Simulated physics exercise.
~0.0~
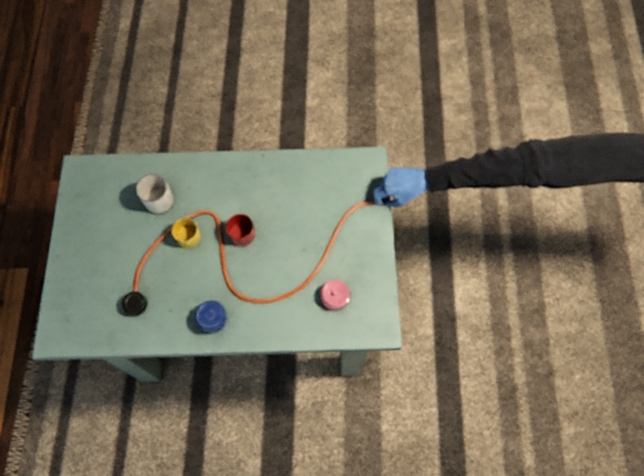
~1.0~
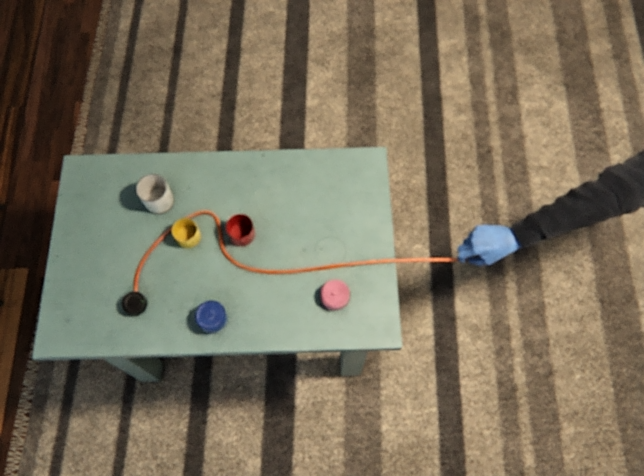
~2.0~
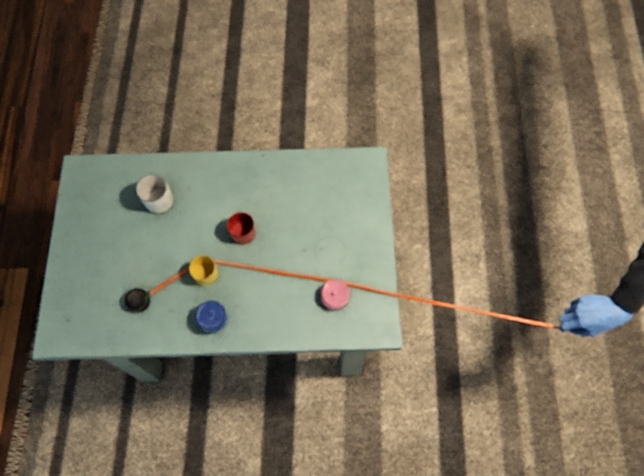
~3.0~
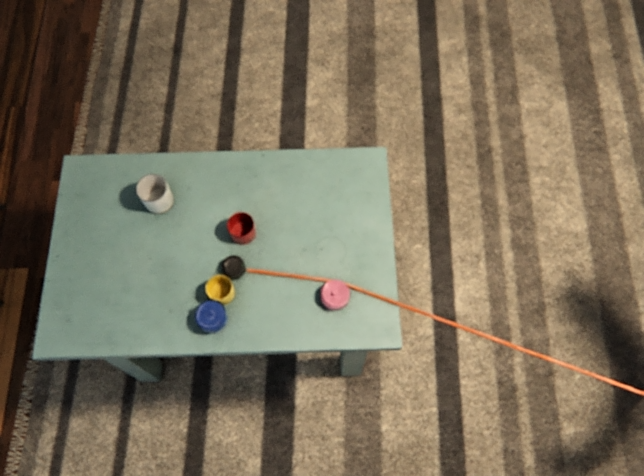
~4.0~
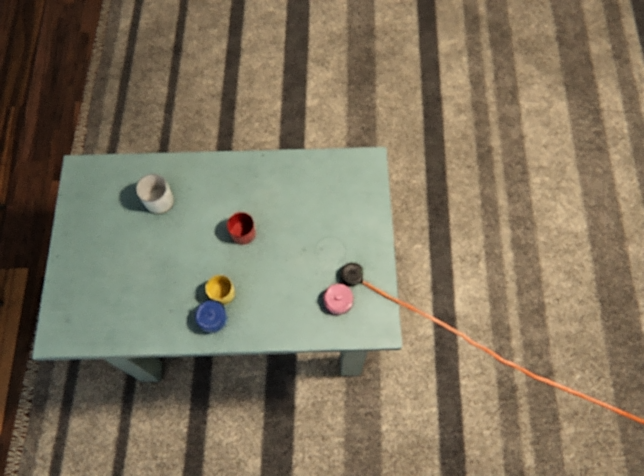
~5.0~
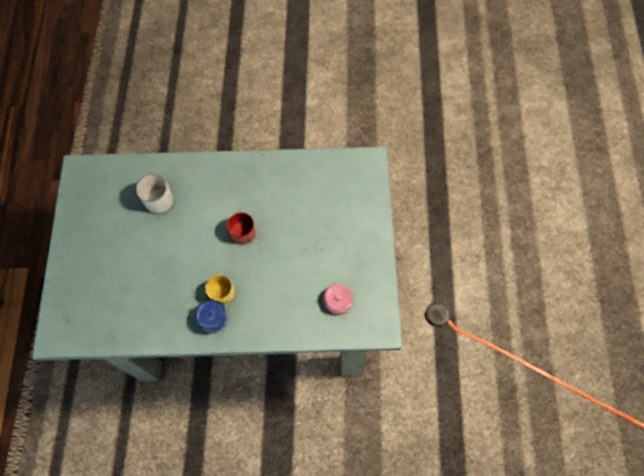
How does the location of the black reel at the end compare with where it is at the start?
At the start the black reel sits near the left end of the table, toward the lower edge. By the end it is off the table, beyond the right side and over the striped rug.
